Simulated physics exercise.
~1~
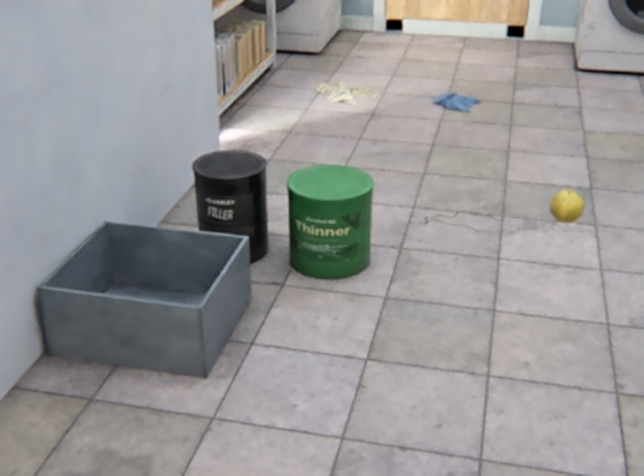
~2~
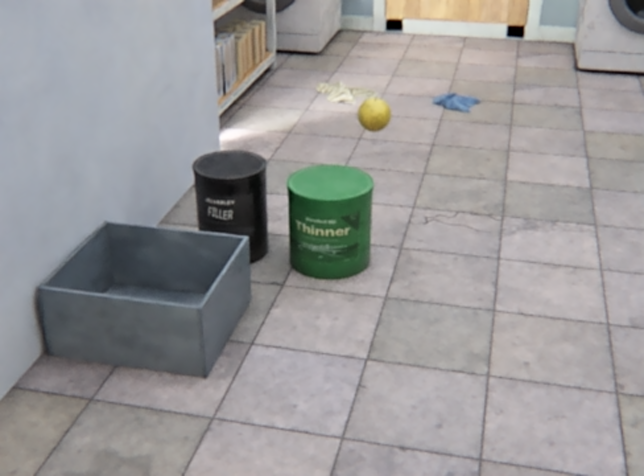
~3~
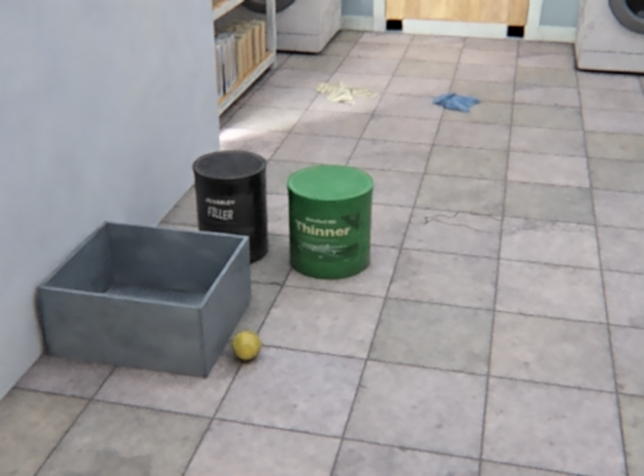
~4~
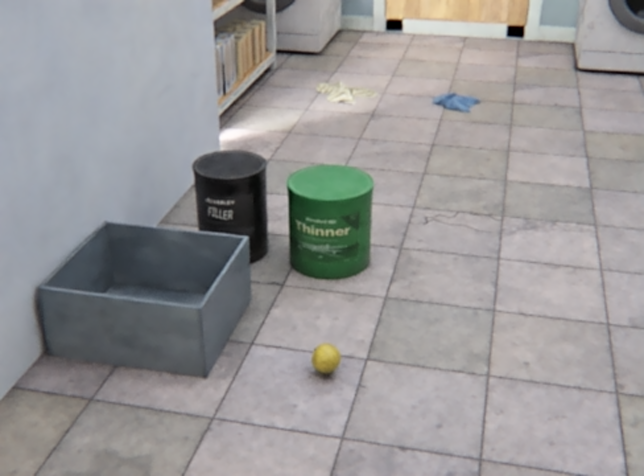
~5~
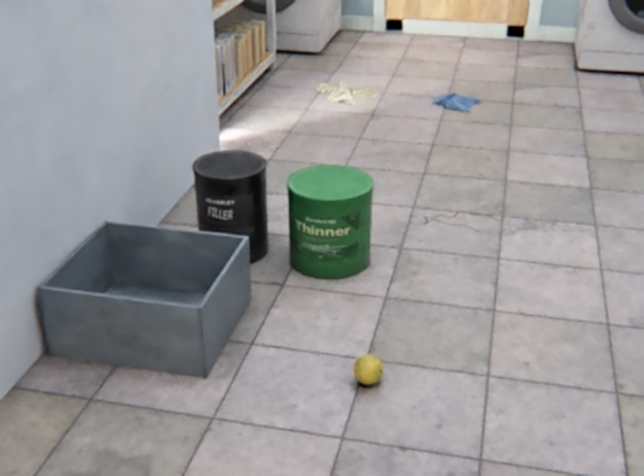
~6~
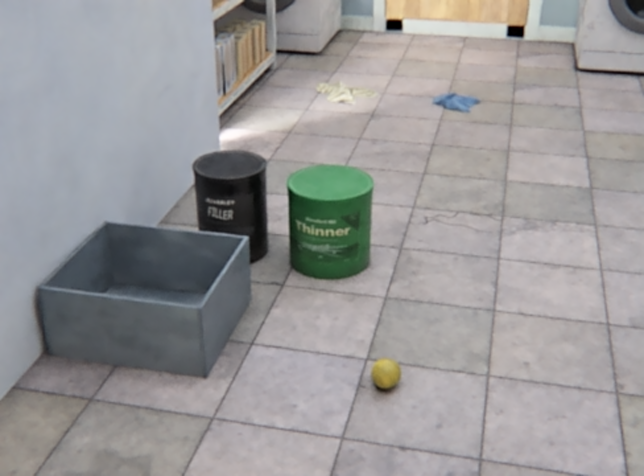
A small yellow apple moves through the air above a tiled floor in what looks like a laundry room, seen from slightly above. An open grey box sits at the left by a pale wall, with a black pail and a green pail just behind it, while cream and blue cloths lie farther back. The apple travels left from the right side, passing behind the green pail, then appears low beside the box's right corner. It then moves away to the right across the tiles, slowing, and ends outside the box, with both pails unmoved.
